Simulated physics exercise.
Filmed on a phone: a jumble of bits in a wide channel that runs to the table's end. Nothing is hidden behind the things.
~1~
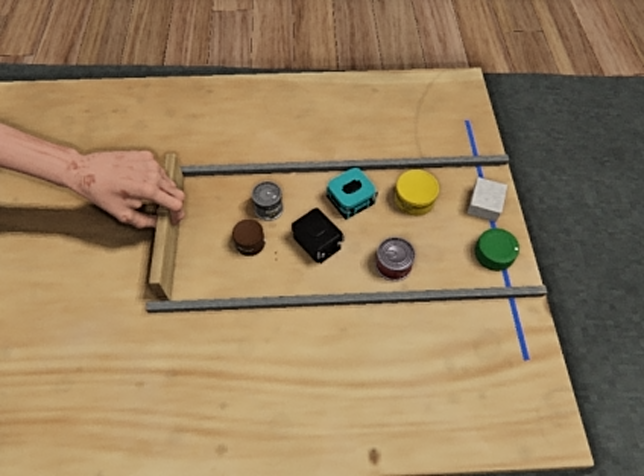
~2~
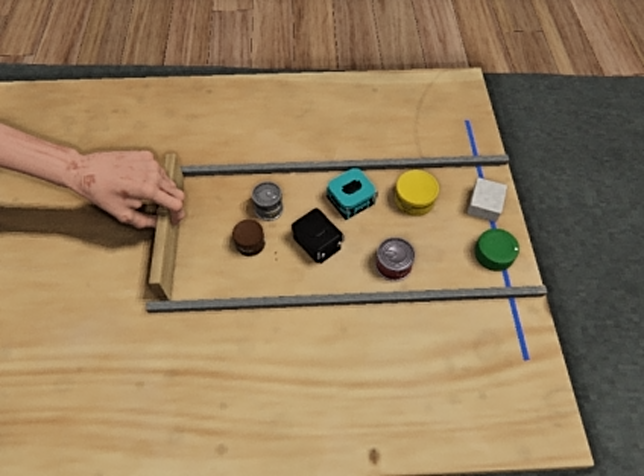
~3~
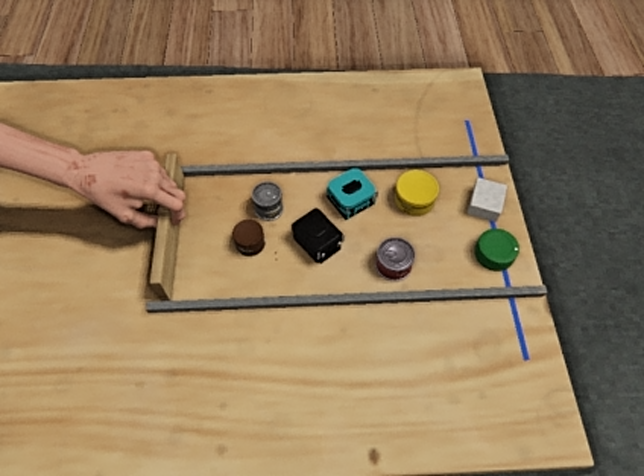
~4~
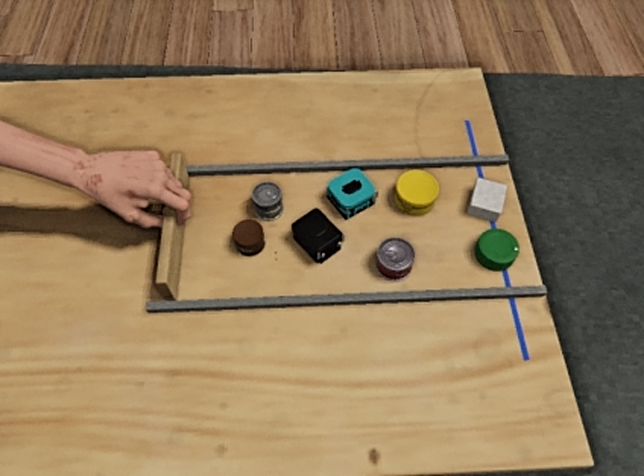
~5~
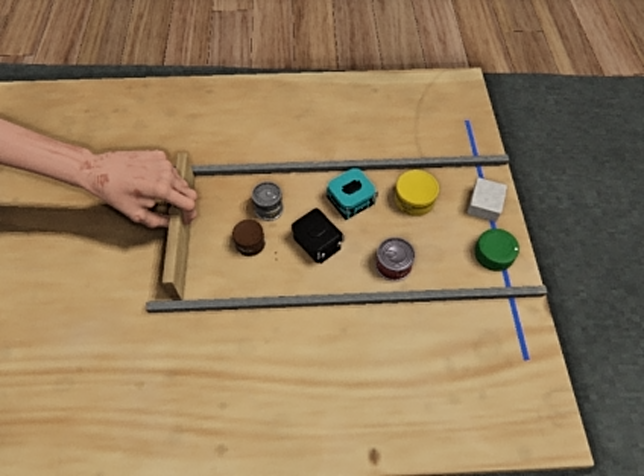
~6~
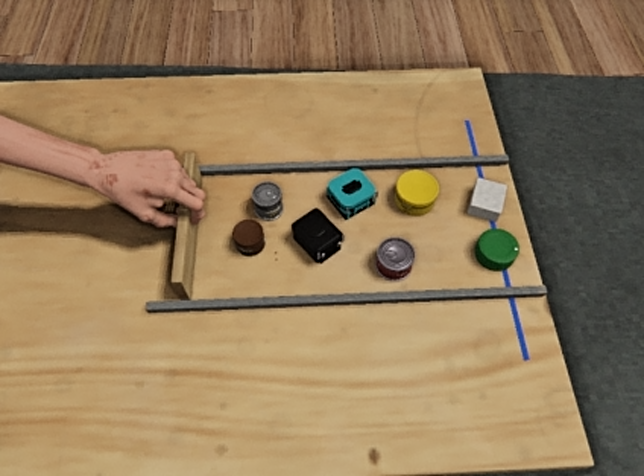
On a wooden table, a hand slides a board slightly right toward scattered small objects.
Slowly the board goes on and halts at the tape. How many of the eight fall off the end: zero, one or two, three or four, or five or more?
As it turns out, the number that fall off is three or four.
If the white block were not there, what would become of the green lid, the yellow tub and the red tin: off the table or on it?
The green lid drops off; the yellow tub drops off; the red tin remains up.
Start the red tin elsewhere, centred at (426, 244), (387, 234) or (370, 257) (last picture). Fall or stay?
In that order, it comes down; drops off; holds on.
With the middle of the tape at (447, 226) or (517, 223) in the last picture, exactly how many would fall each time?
It would be 1 and 8.
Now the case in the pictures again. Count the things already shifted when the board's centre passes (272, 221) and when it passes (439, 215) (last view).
First 3, then 8.
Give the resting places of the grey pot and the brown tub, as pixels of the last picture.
Near (506, 200) and (512, 225).
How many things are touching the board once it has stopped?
In contact: 4.
Early on, none off yet; white block at rest near (487, 200); green lid at rest near (497, 250); yellow tub at rest near (416, 193).
Finally, the number that fall off is three or four; lost, black case, yellow tub, green lid and white block.
